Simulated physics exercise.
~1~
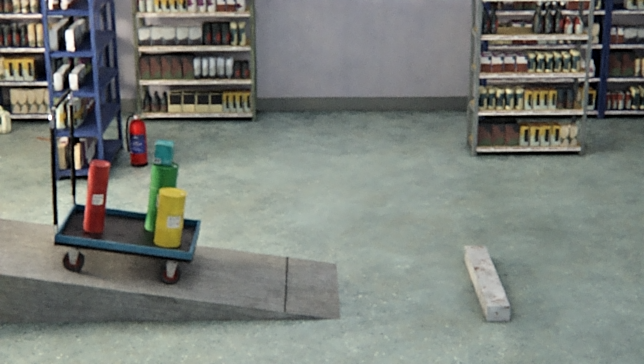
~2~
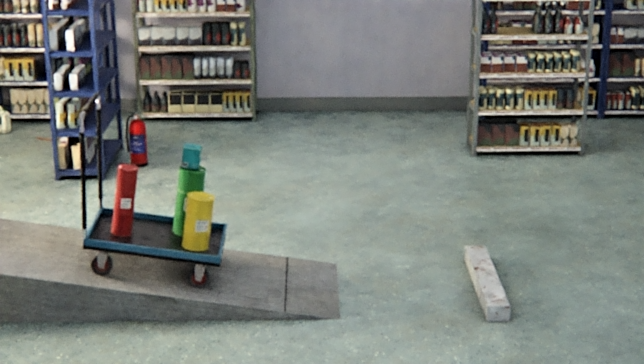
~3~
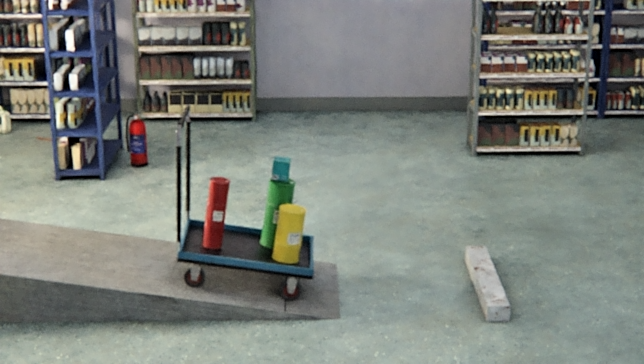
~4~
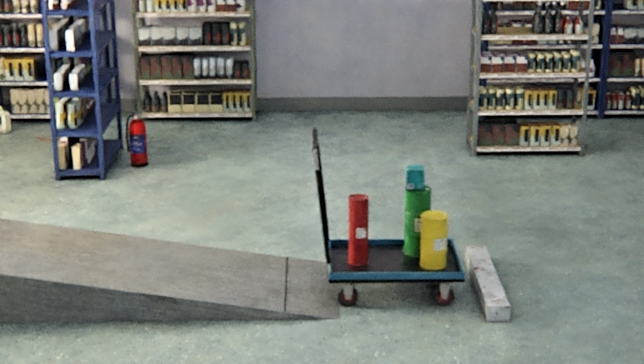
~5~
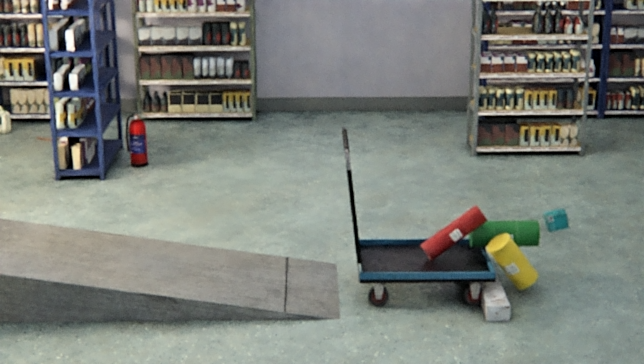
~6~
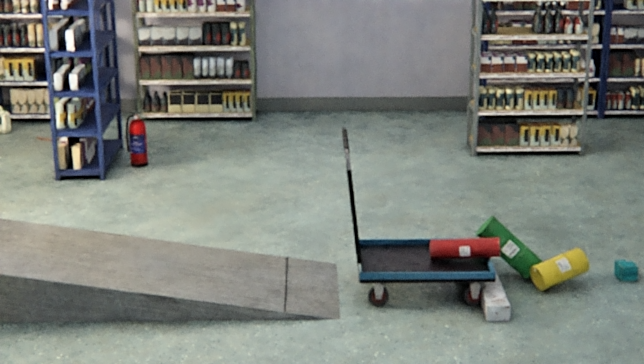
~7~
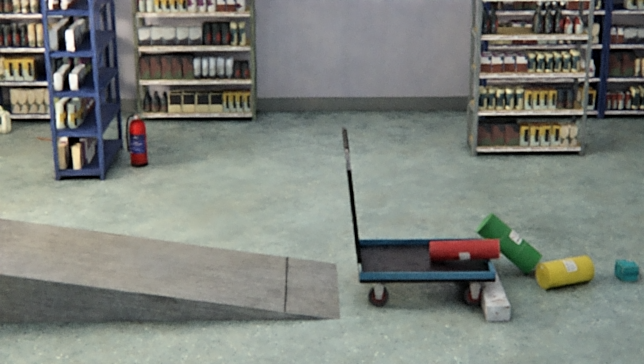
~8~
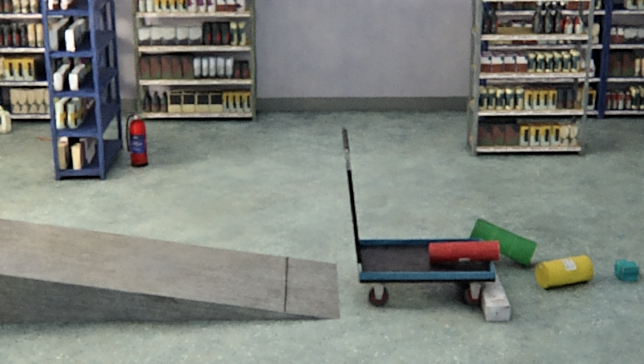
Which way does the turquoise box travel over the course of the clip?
The turquoise box moves to the right, riding on the trolley at first and then flying off past the kerb to the floor.
